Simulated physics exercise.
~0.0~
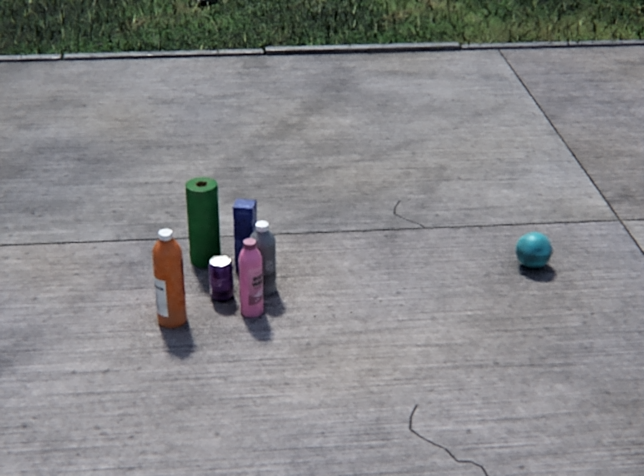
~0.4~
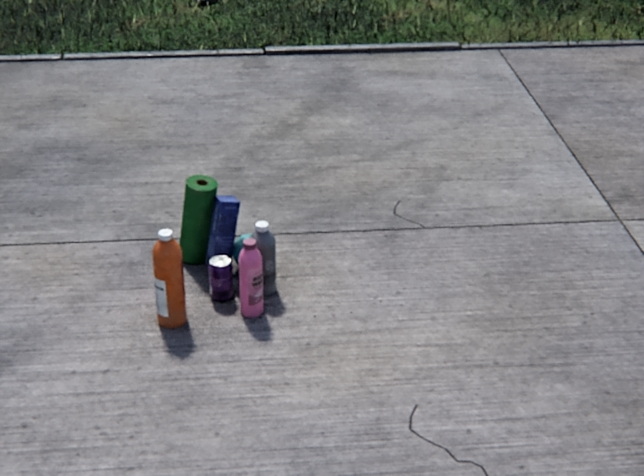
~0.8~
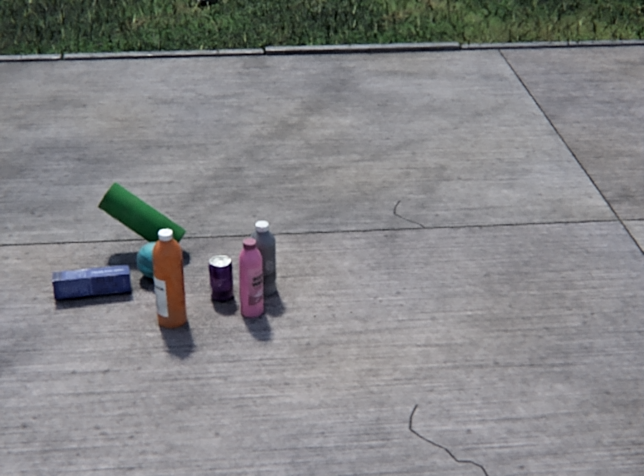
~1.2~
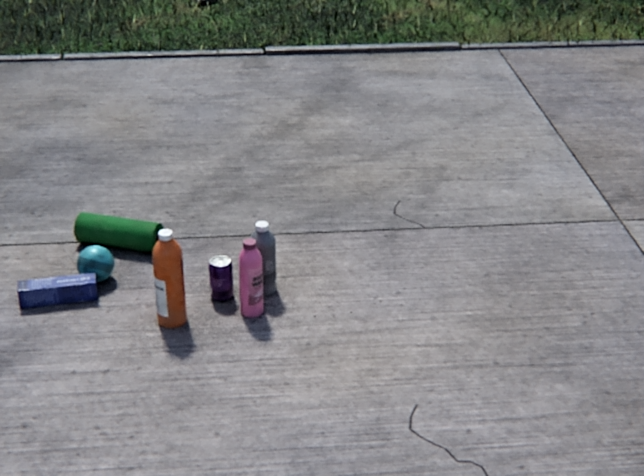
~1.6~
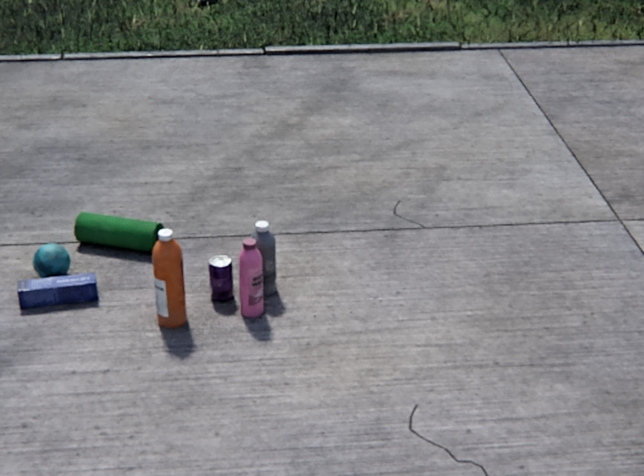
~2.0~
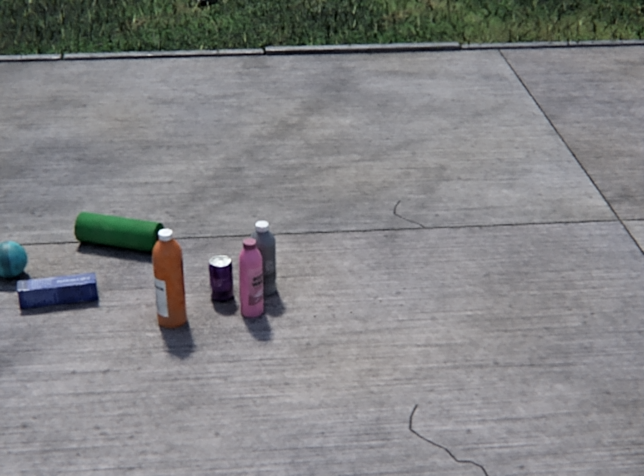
Turquoise ball rolling left across concrete, knocking over a blue carton and green roll behind standing bottles, then nearing the left edge.
